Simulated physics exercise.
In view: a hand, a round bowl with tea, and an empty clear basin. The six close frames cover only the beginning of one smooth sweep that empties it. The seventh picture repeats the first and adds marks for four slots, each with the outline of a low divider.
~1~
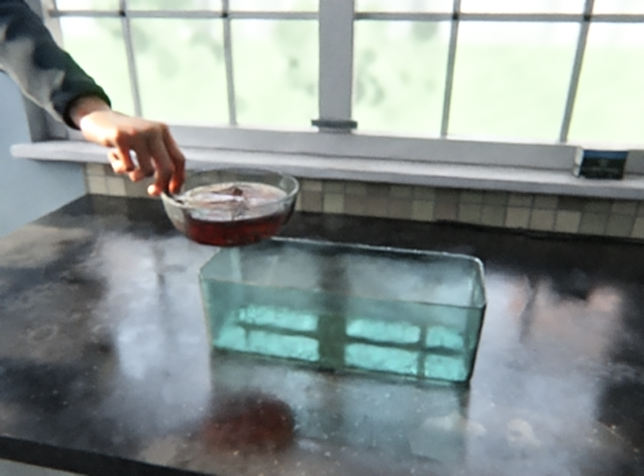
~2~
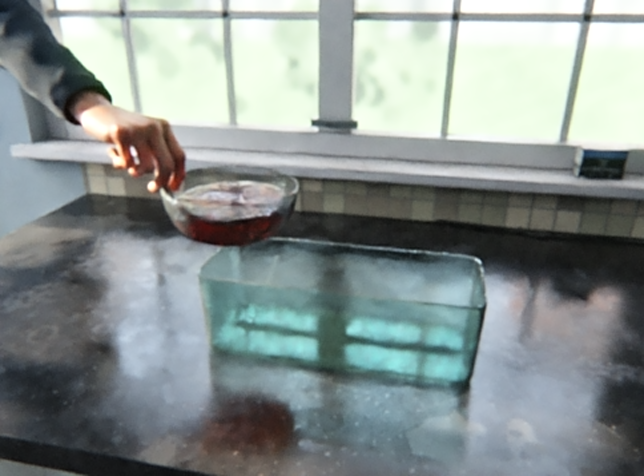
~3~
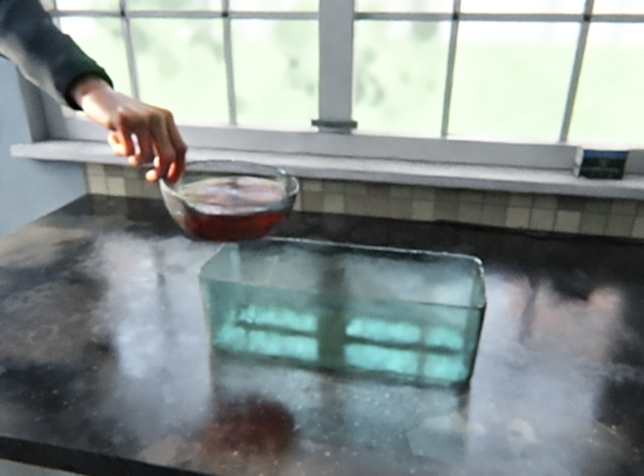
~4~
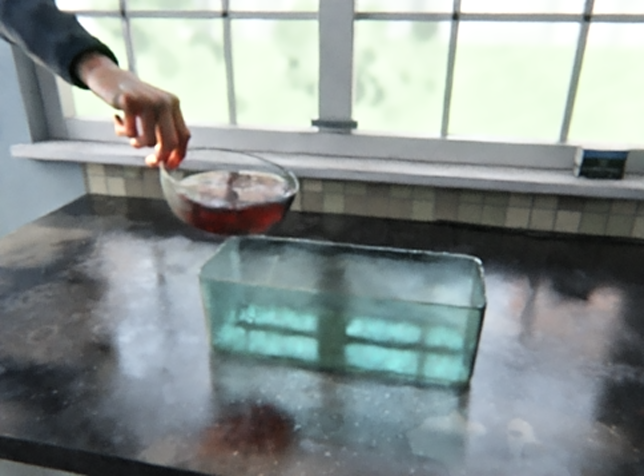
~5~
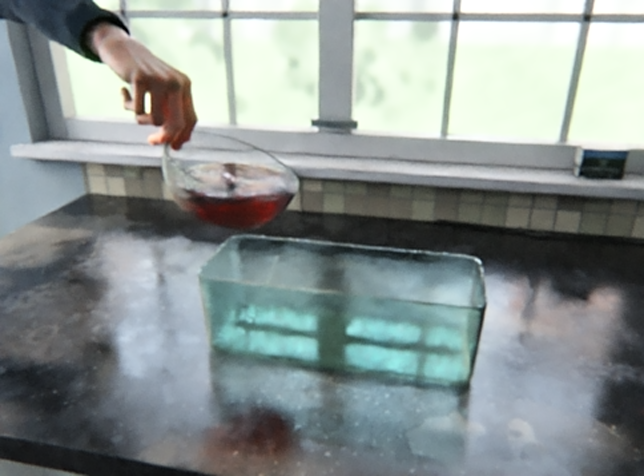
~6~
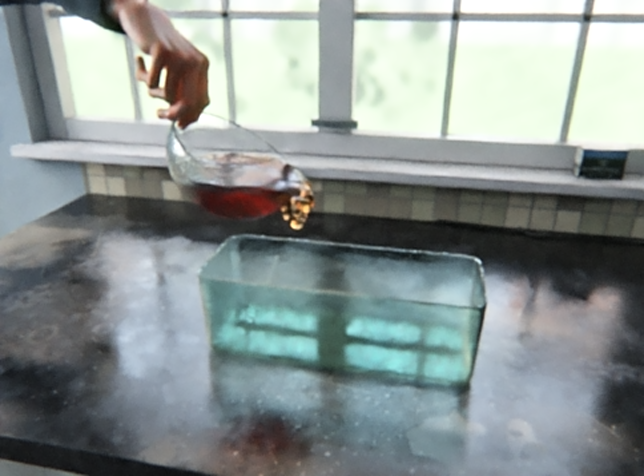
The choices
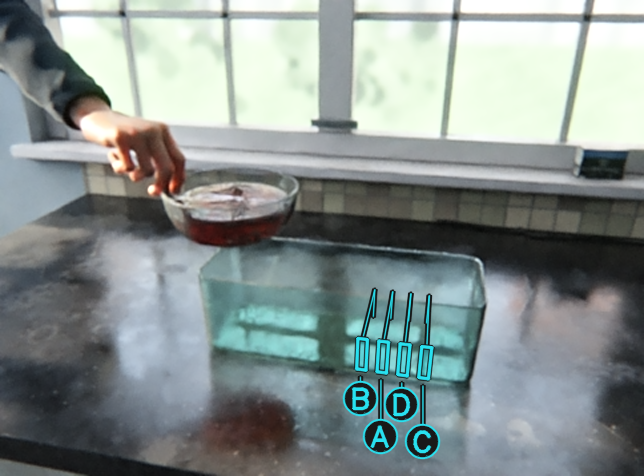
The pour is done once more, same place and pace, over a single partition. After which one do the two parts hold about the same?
B.
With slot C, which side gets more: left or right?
More ends on the left.
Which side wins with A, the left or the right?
The left side.
On the marked copy, A at (380, 379); B at (360, 376); C at (422, 385); D at (401, 382).
If A is chosen, about 90 % ends left of the wall and 9 % right of it.
If B is chosen, about 48 % ends left of the wall and 51 % right of it.
If C is chosen, about 92 % ends left of the wall and 8 % right of it.
If D is chosen, about 94 % ends left of the wall and 6 % right of it.
